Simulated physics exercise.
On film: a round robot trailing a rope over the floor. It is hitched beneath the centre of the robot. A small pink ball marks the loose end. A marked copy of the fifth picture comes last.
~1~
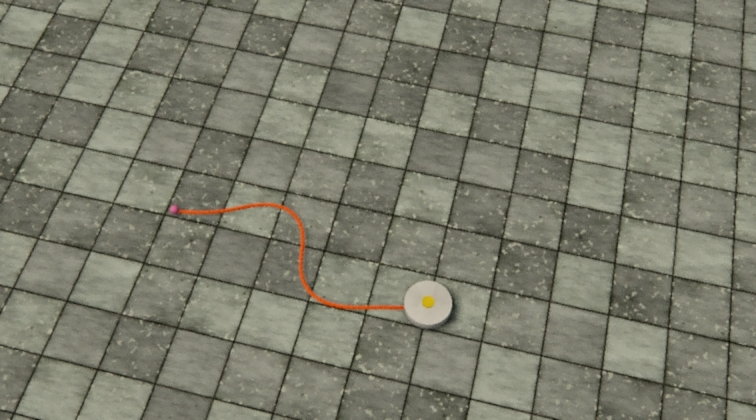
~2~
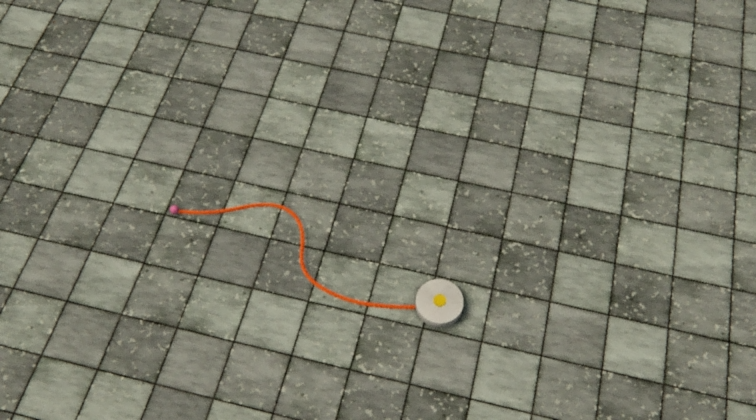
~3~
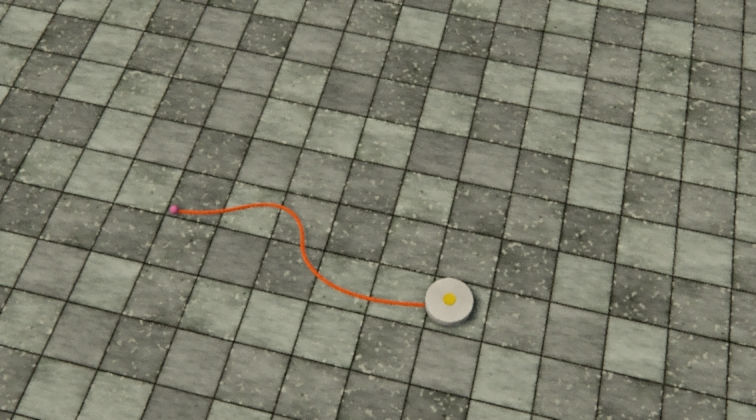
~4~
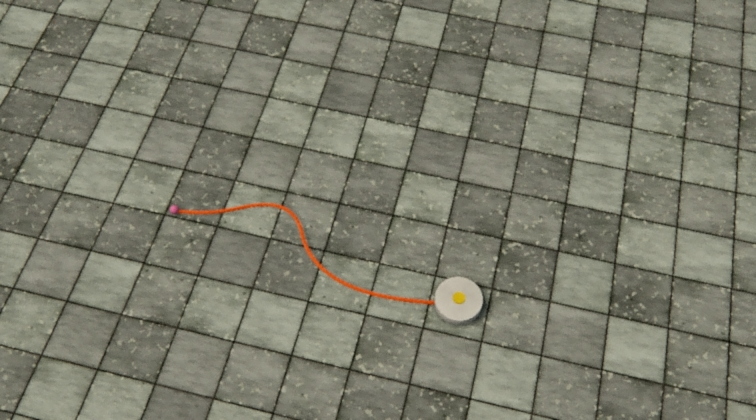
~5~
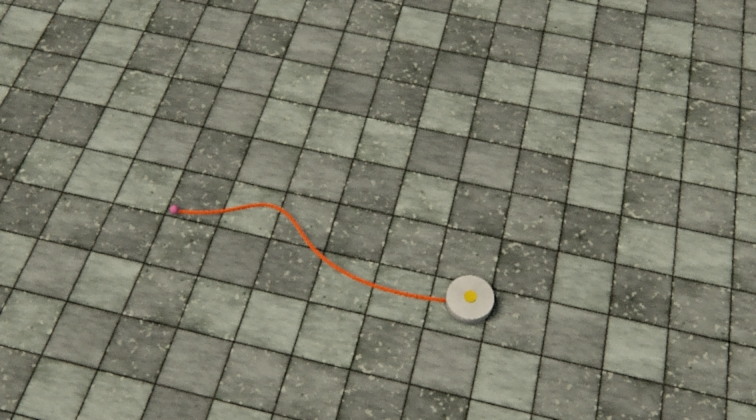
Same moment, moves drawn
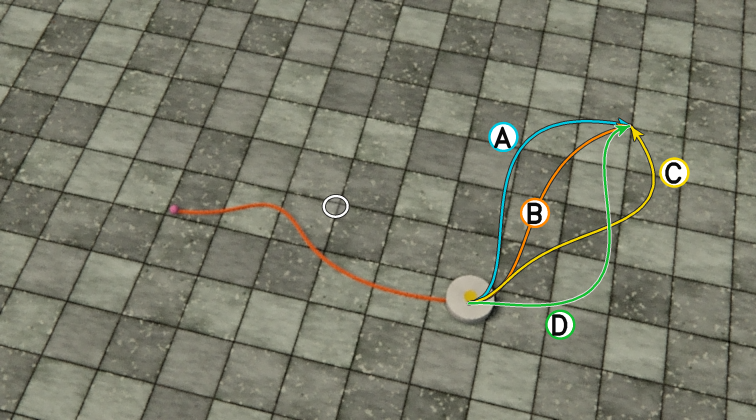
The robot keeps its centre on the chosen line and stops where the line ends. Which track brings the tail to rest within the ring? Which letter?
A.
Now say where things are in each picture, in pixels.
In the first picture, robot (428, 305); free end (175, 210).
In the second picture, robot (439, 304); free end (175, 210).
In the third picture, robot (449, 303); free end (175, 210).
In the fourth picture, robot (458, 301); free end (175, 210).
In the fifth picture, robot (470, 300); free end (175, 210).
On the marked copy, A from (469, 303) via (510, 169) to (631, 126); B from (469, 303) via (541, 200) to (631, 126); C from (469, 303) via (598, 231) to (632, 127); D from (469, 303) via (609, 253) to (629, 126); the ring at (336, 206).
With A. Early on, robot (504, 202), middle of the rope (344, 243), free end (188, 210).
Further on, robot (552, 122), middle of the rope (413, 187), free end (258, 218).
At the end, robot (633, 122), middle of the rope (482, 159), free end (336, 203); the free end is on the ring.
As for the rest, B leaves the free end at (342, 220); C leaves the free end at (365, 234); D leaves the free end at (359, 246).
